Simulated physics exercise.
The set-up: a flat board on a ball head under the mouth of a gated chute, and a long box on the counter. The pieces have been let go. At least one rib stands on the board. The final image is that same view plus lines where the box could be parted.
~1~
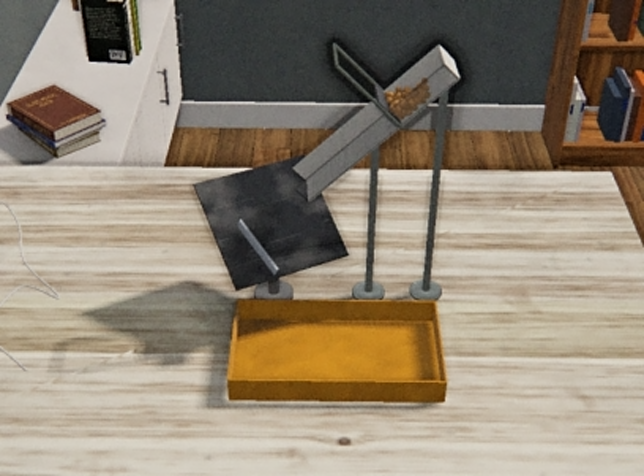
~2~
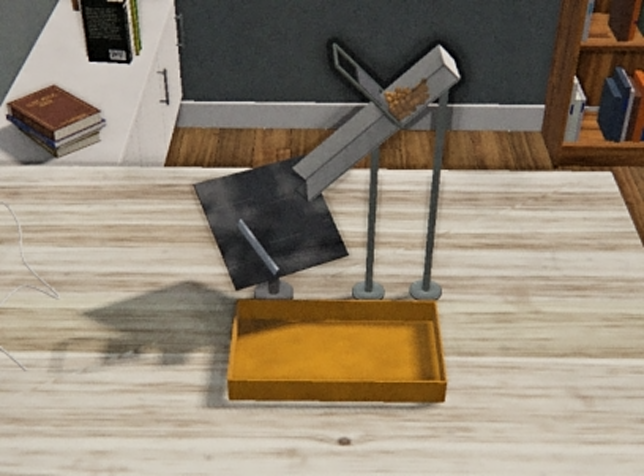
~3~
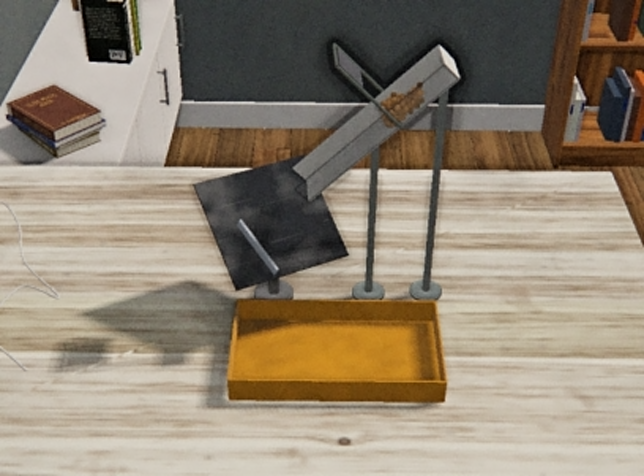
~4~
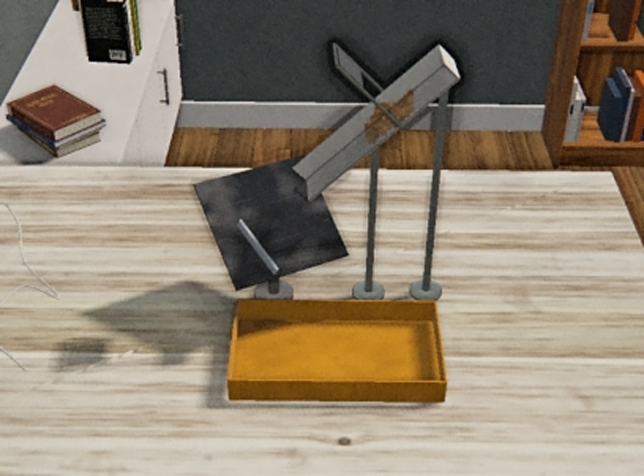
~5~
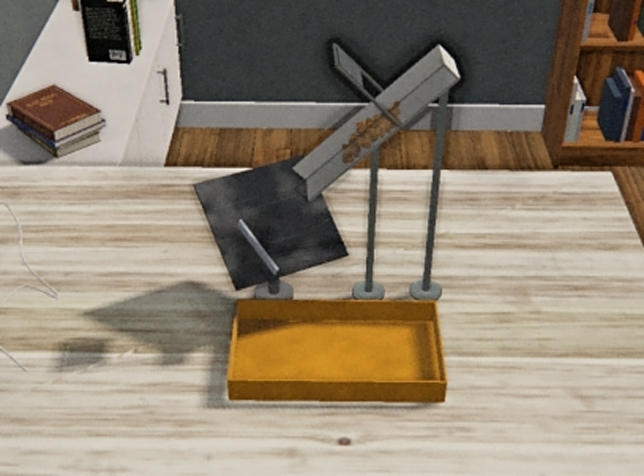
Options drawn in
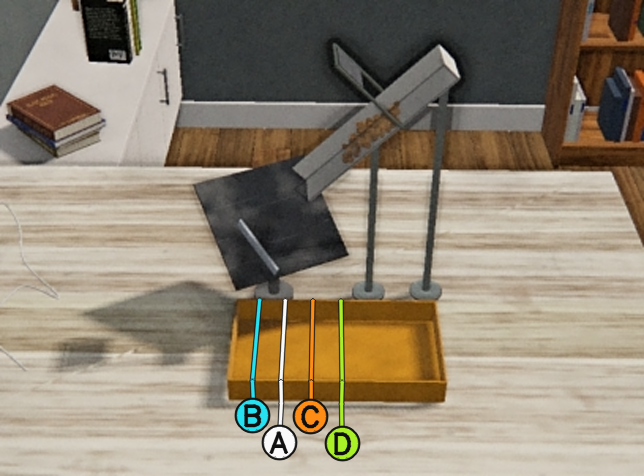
A grey chute stood over a tilted dark board and an empty orange box on a pale wooden table; its gate swung up, and the small brown beads slid partway down the chute.
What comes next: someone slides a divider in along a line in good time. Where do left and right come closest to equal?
It is C.
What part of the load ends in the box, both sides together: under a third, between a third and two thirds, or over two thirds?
Over two thirds.
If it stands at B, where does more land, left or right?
Right.
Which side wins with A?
The right side.
On the marked copy, line A crosses the front rim at (280, 380); line B crosses the front rim at (252, 380); line C crosses the front rim at (311, 380); line D crosses the front rim at (342, 381).
With A, of what is caught, a small part on the left of the divider, nearly all on the right.
With B, of what is caught, a stray few on the left of the divider, nearly all on the right.
With C, of what is caught, about two thirds on the left of the divider, about a third on the right.
With D, of what is caught, nearly all on the left of the divider, a small part on the right.
